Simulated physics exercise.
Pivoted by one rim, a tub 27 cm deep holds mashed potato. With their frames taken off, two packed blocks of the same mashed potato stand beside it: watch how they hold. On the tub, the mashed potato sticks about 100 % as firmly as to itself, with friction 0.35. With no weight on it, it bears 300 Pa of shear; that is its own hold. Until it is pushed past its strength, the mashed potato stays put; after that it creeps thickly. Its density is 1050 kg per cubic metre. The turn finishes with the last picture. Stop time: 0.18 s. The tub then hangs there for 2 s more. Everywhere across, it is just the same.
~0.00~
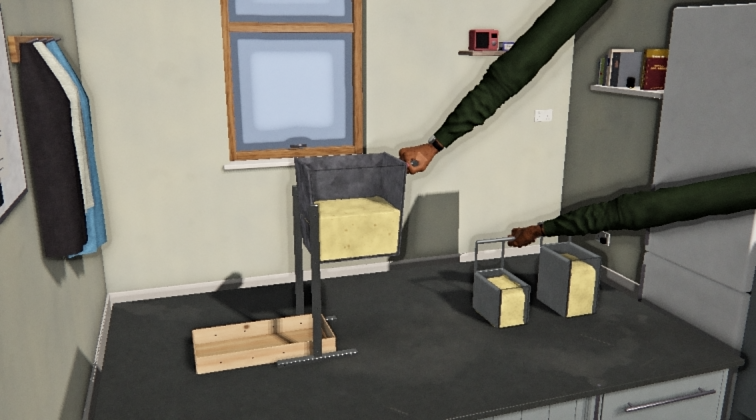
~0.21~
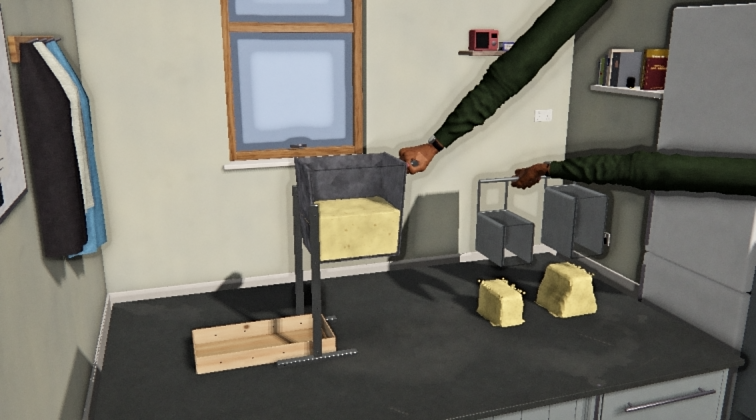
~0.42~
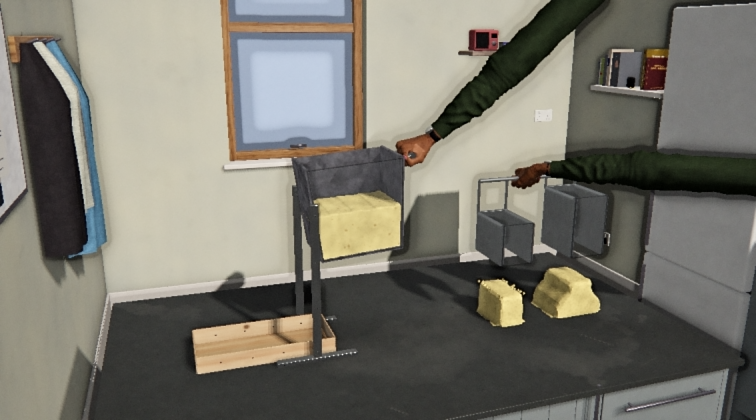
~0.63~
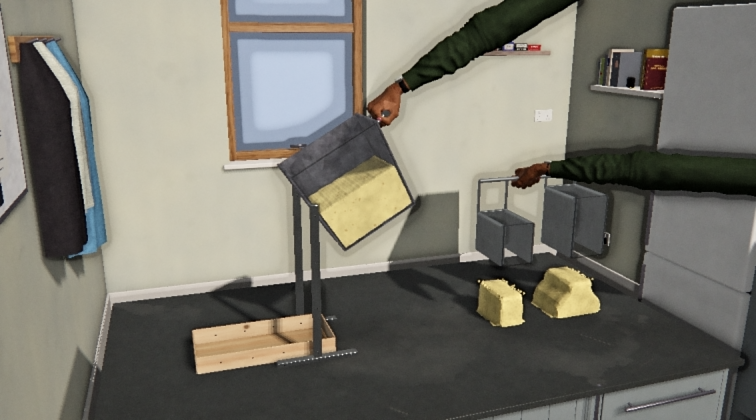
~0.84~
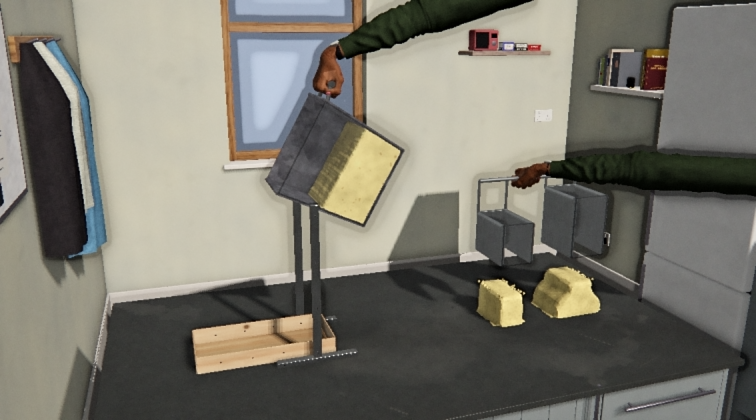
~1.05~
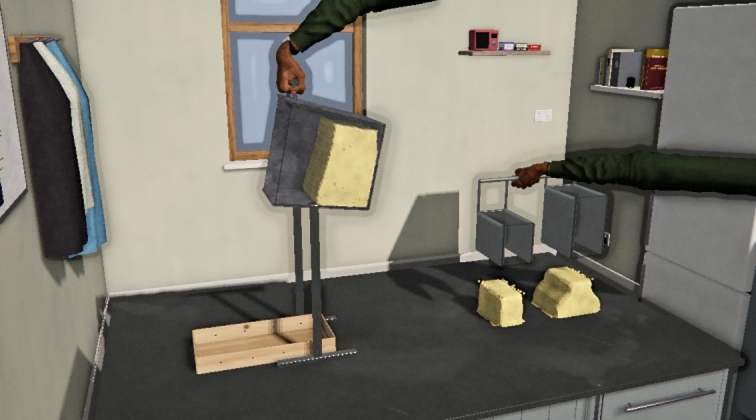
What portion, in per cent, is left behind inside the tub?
The portion left inside is around 100 %.
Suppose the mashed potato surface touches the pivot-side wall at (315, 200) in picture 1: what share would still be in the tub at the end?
About 75 per cent.
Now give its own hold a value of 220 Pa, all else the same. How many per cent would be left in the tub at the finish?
95 %.
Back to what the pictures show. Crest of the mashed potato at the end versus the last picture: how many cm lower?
7 cm or so.
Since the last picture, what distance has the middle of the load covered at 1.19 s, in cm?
Shift: Some 3 cm.
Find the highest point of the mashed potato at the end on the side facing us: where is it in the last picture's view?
Around (316, 154).
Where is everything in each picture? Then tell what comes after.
The first frame shows handle-side rim at (404, 164), tilt 0 degrees; top of the mashed potato at (398, 211); blocks stand 11 cm, 17 cm (left to right).
The second frame shows handle-side rim at (404, 164), tilt 0 degrees; top of the mashed potato at (398, 211); blocks stand 11 cm, 14 cm (left to right).
The third frame shows handle-side rim at (401, 157), tilt 4 degrees; top of the mashed potato at (396, 205); blocks stand 11 cm, 12 cm (left to right).
The fourth frame shows handle-side rim at (374, 123), tilt 30 degrees; top of the mashed potato at (392, 169); blocks stand 11 cm, 12 cm (left to right).
The fifth frame shows handle-side rim at (324, 102), tilt 61 degrees; top of the mashed potato at (368, 131); blocks stand 11 cm, 12 cm (left to right).
The sixth frame shows handle-side rim at (291, 103), tilt 78 degrees; top of the mashed potato at (340, 126); blocks stand 11 cm, 12 cm (left to right).
After 1.19 s, the tub is at 78 degrees and holds 100 %.
After 1.36 s, the tub is at 78 degrees and holds 100 %.
After 1.53 s, the tub is at 78 degrees and holds 100 %.
After 1.70 s, the tub is at 78 degrees and holds 100 %.
After 3.05 s, at the end, the tub is at 78 degrees and holds 100 %.
